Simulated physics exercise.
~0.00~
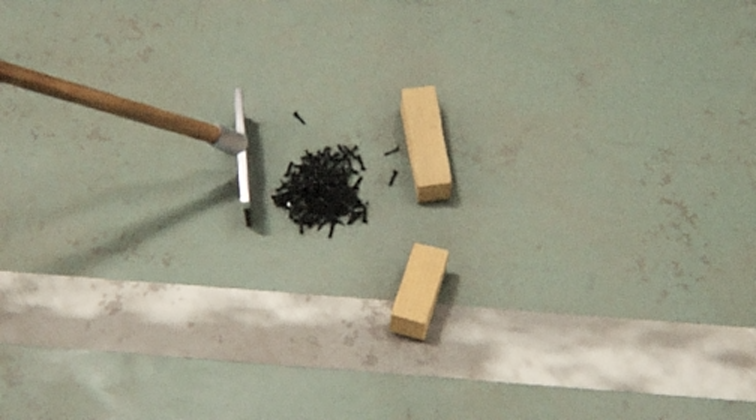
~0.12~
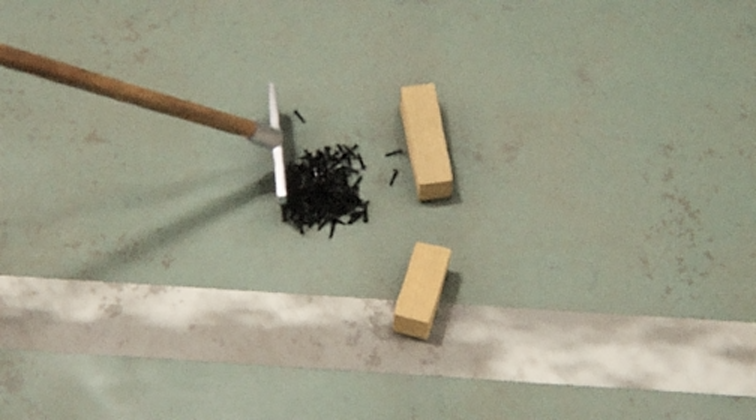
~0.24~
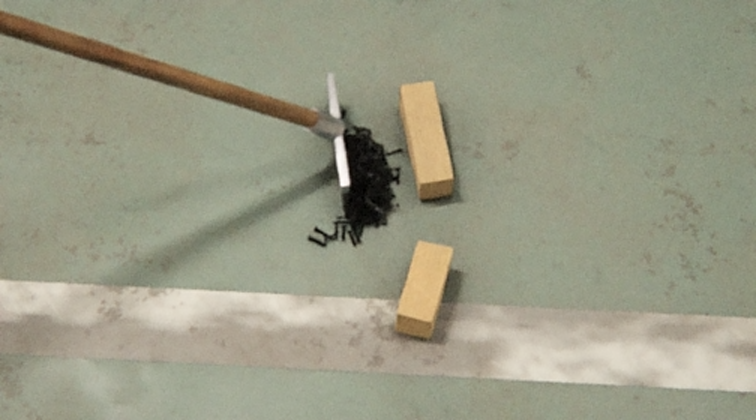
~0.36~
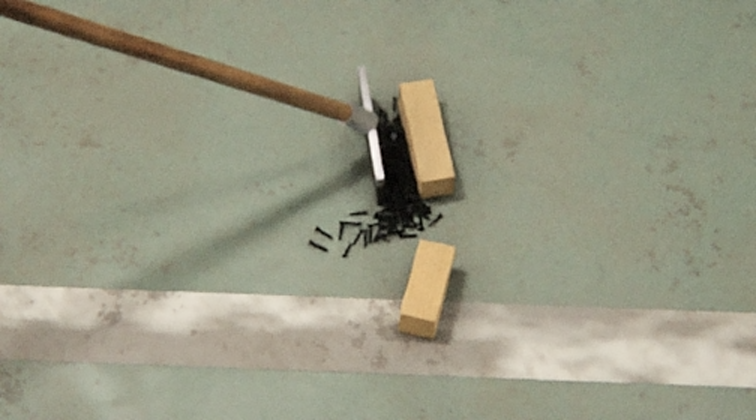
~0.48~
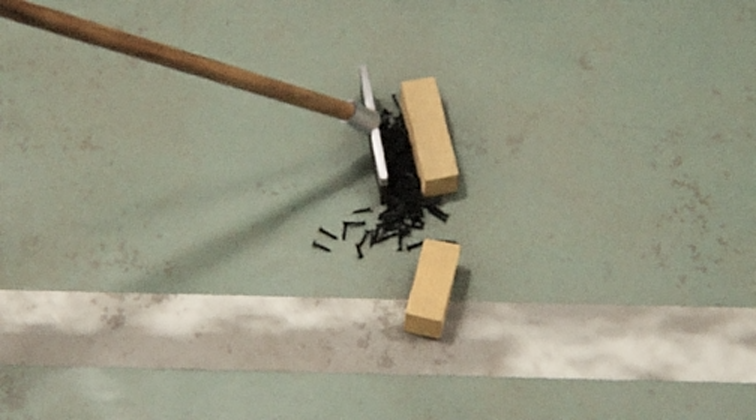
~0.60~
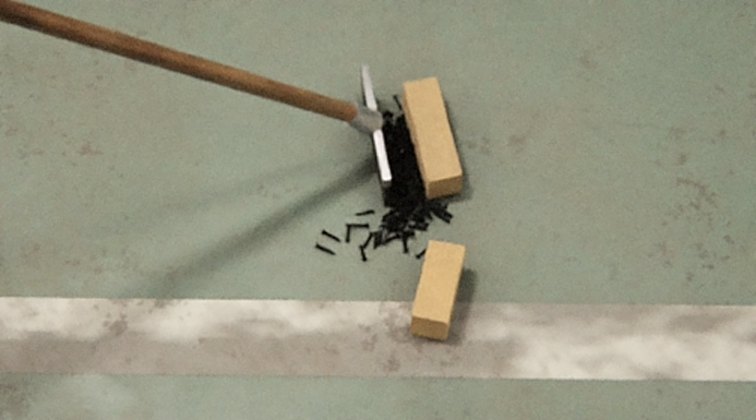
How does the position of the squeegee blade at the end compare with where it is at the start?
At the end the blade is farther to the right and slightly higher in view, close to the upper wooden block, whereas at the start it stands to the left of the pile of screws.
